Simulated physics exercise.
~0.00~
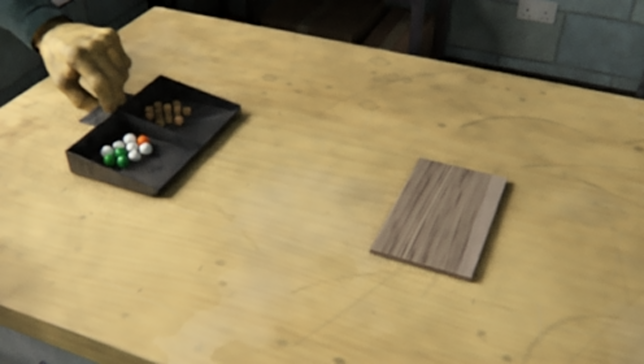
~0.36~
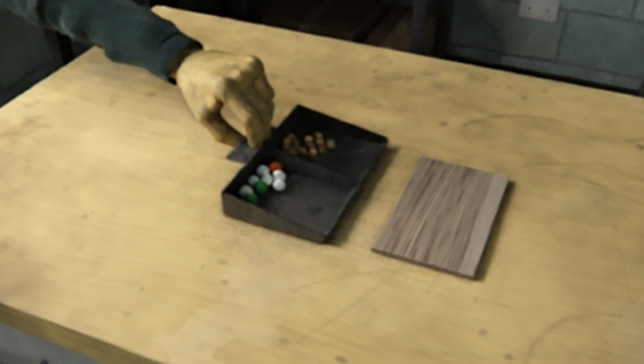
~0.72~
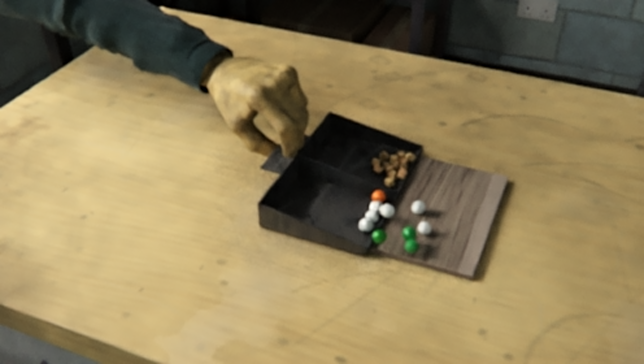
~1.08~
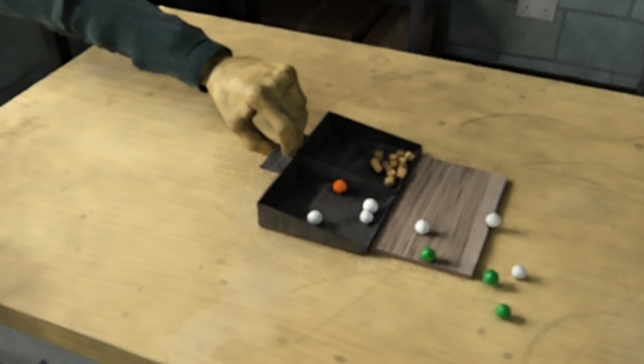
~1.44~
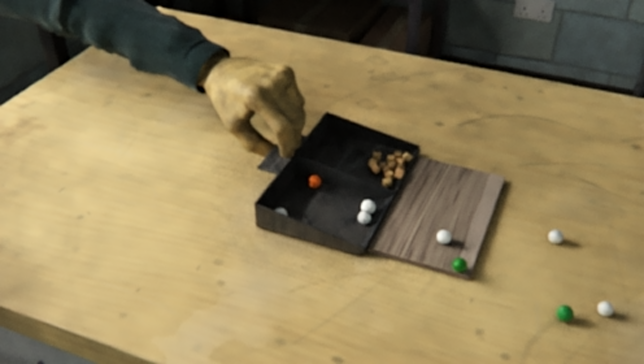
To begin with, a hand grips a black divided tray at the left of a wooden table, with white, green and orange balls in the near section and small brown pieces in the far one. The hand slides the tray right towards a flat wood-grained board lying on the table. The tray stops against the board, and both groups shift towards its front rim. Several white and green balls spill over the board, some rolling on across the tabletop. At the end, the brown pieces remain bunched inside, along with the orange ball and a few white ones.
